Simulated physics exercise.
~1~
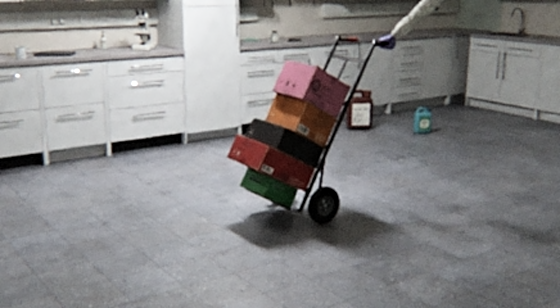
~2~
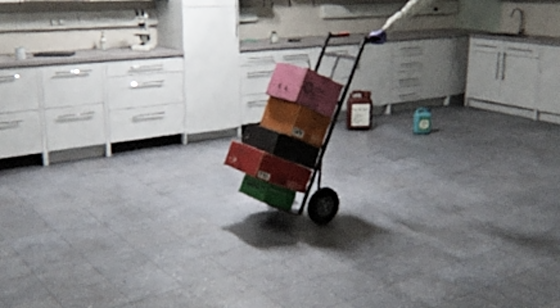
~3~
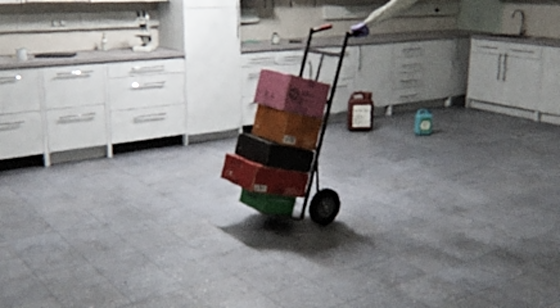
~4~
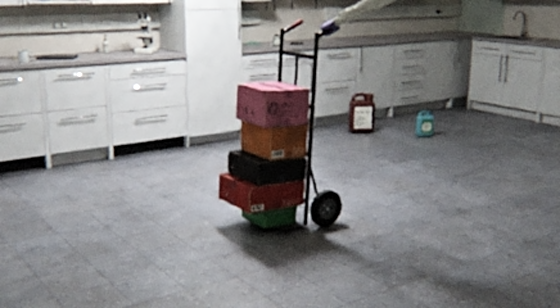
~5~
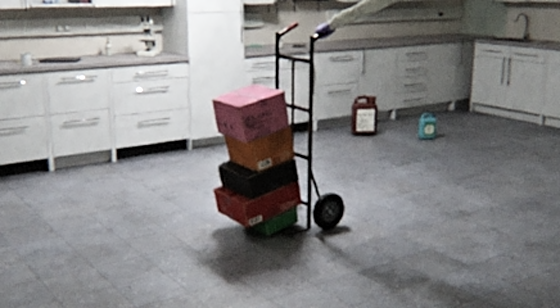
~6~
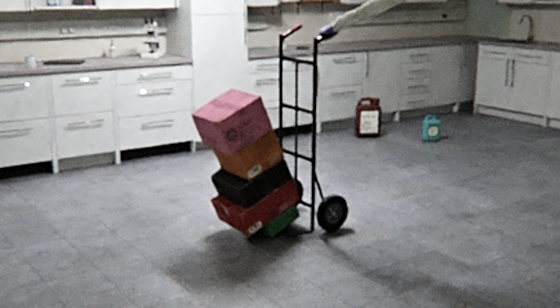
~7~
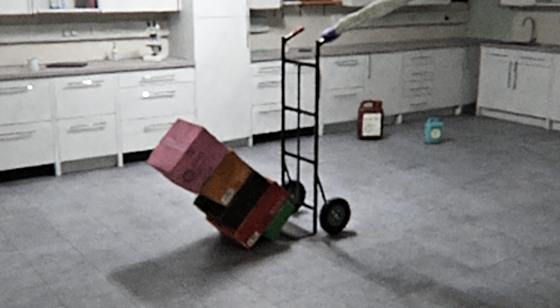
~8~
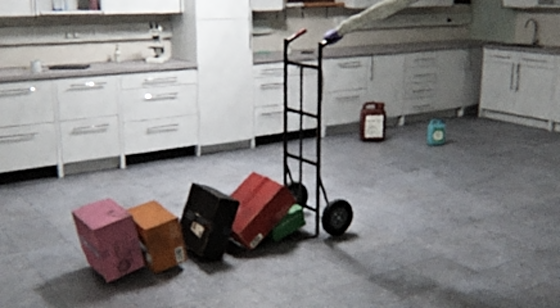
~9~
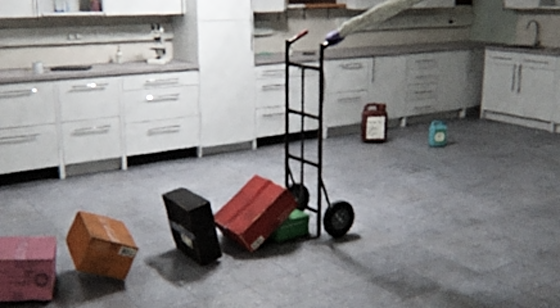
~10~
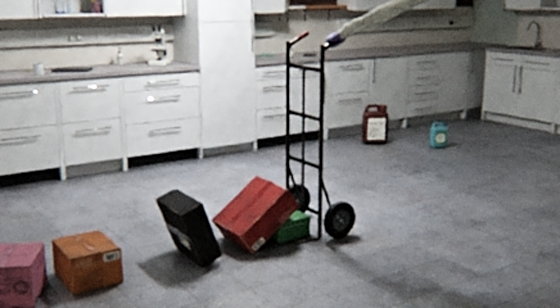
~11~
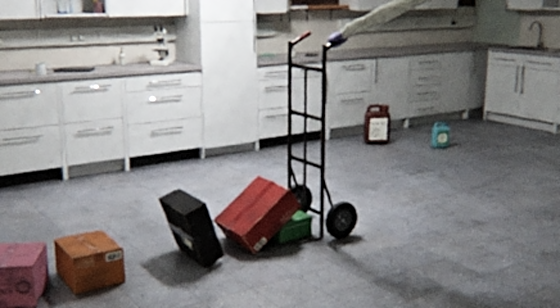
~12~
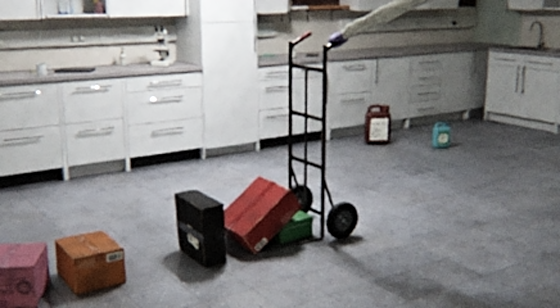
A stack of five colorful boxes toppled off a hand truck as an arm swung it upright, the pink, orange and black ones tumbling left across the kitchen floor, while the red one ended up leaning on the green one beside the truck.
